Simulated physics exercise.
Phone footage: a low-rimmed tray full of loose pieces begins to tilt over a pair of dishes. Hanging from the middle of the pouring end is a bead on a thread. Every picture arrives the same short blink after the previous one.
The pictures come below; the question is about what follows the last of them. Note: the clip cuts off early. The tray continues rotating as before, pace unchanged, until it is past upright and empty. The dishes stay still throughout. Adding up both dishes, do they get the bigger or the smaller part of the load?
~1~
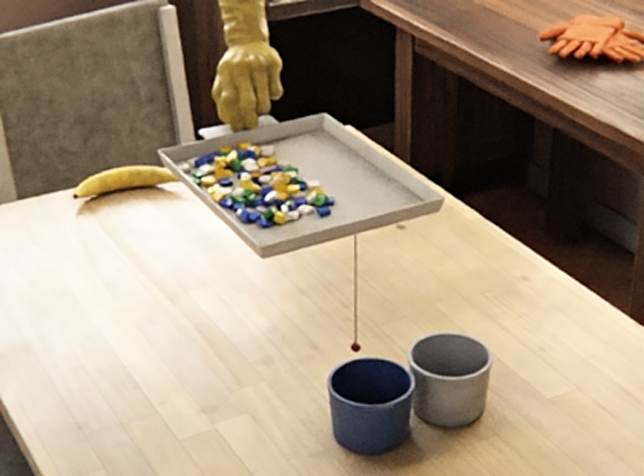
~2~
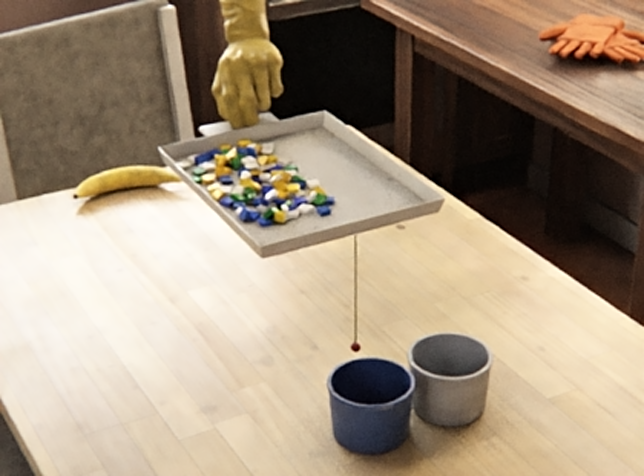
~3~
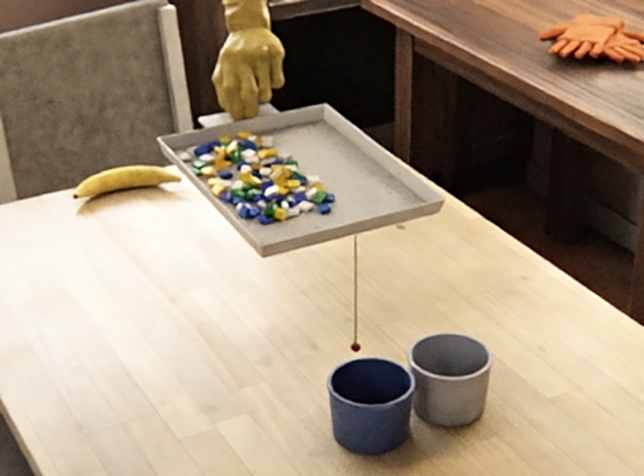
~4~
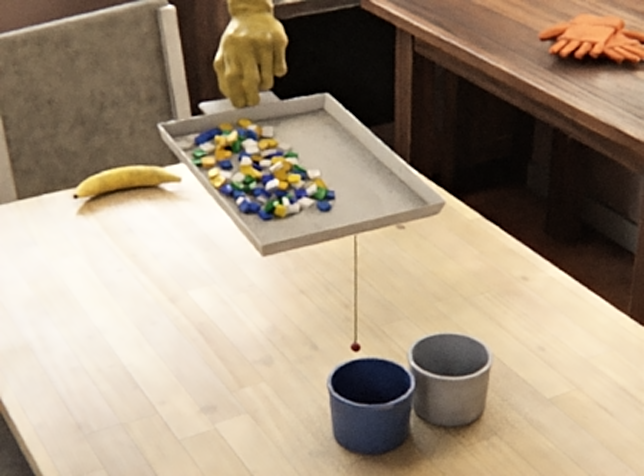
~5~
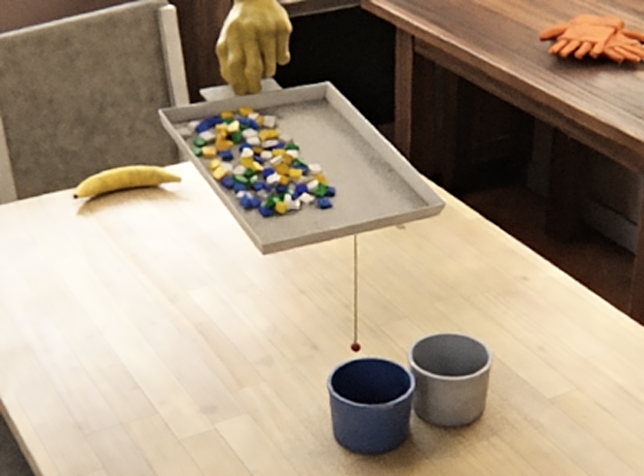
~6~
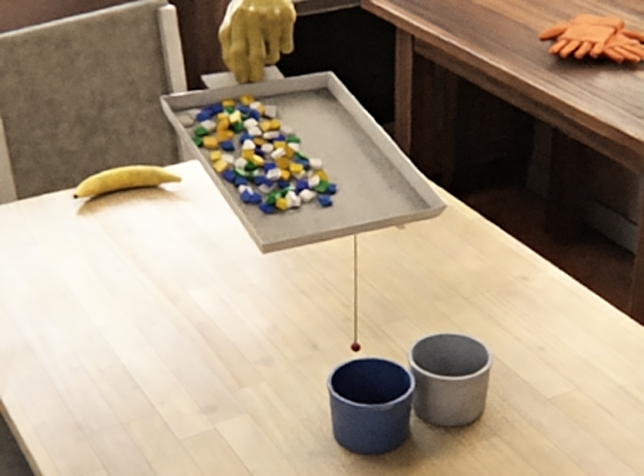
The bulk is caught.
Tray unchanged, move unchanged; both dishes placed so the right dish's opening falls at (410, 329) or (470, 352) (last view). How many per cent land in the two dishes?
Approximately 10 percent, followed by approximately 70 percent.
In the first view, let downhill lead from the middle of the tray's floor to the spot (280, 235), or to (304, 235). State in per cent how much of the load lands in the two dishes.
The first comes to 0 %, while the second comes to 0 %.
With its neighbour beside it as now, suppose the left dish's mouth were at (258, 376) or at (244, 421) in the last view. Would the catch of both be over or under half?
Well, it comes to a lesser portion at first and a lesser portion after that.
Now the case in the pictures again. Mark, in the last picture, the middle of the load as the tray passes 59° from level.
Centre estimate: (369, 217).
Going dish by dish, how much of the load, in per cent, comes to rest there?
Looks like close to 30 % lands in the left dish and close to 40 % in the right one.
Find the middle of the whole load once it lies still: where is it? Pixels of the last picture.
Centre at rest: Close to (427, 408).
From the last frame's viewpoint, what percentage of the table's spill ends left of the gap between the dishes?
Close to 60 in a hundred.
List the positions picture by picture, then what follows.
Corners of the pouring end at (262, 243) and (439, 196), level; middle of the load at (255, 182), mosaic tiles; left dish at (392, 423); right dish at (472, 395); bead on its thread at (356, 347), in the first frame.
Corners of the pouring end at (262, 243) and (439, 197), level; middle of the load at (255, 180), in the second frame.
Corners of the pouring end at (263, 242) and (440, 198), tipped barely, lowest at the right corner; middle of the load at (255, 175), in the third frame.
Corners of the pouring end at (263, 241) and (441, 199), tipped a little, lowest at the right corner; middle of the load at (256, 167), in the fourth frame.
Corners of the pouring end at (264, 241) and (441, 201), tipped a little, lowest at the right corner; middle of the load at (256, 159), in the fifth frame.
Corners of the pouring end at (265, 240) and (442, 203), tipped clearly, lowest at the right corner; middle of the load at (258, 151); left dish at (392, 423); right dish at (472, 395), in the sixth frame.
Soon, tray tipped steeply; nearly all on the tray; a small part in the air.
A while on, tray tipped right over; about two thirds on the tray; a small part in the left dish; a small part in the right dish; a stray few outside both; a small part in the air.
Towards the end, tray tipped past a quarter turn; about a third in the left dish; about half in the right dish; about a quarter outside both.
Finally, tray tipped past a quarter turn; about a third in the left dish; about half in the right dish; about a quarter outside both.
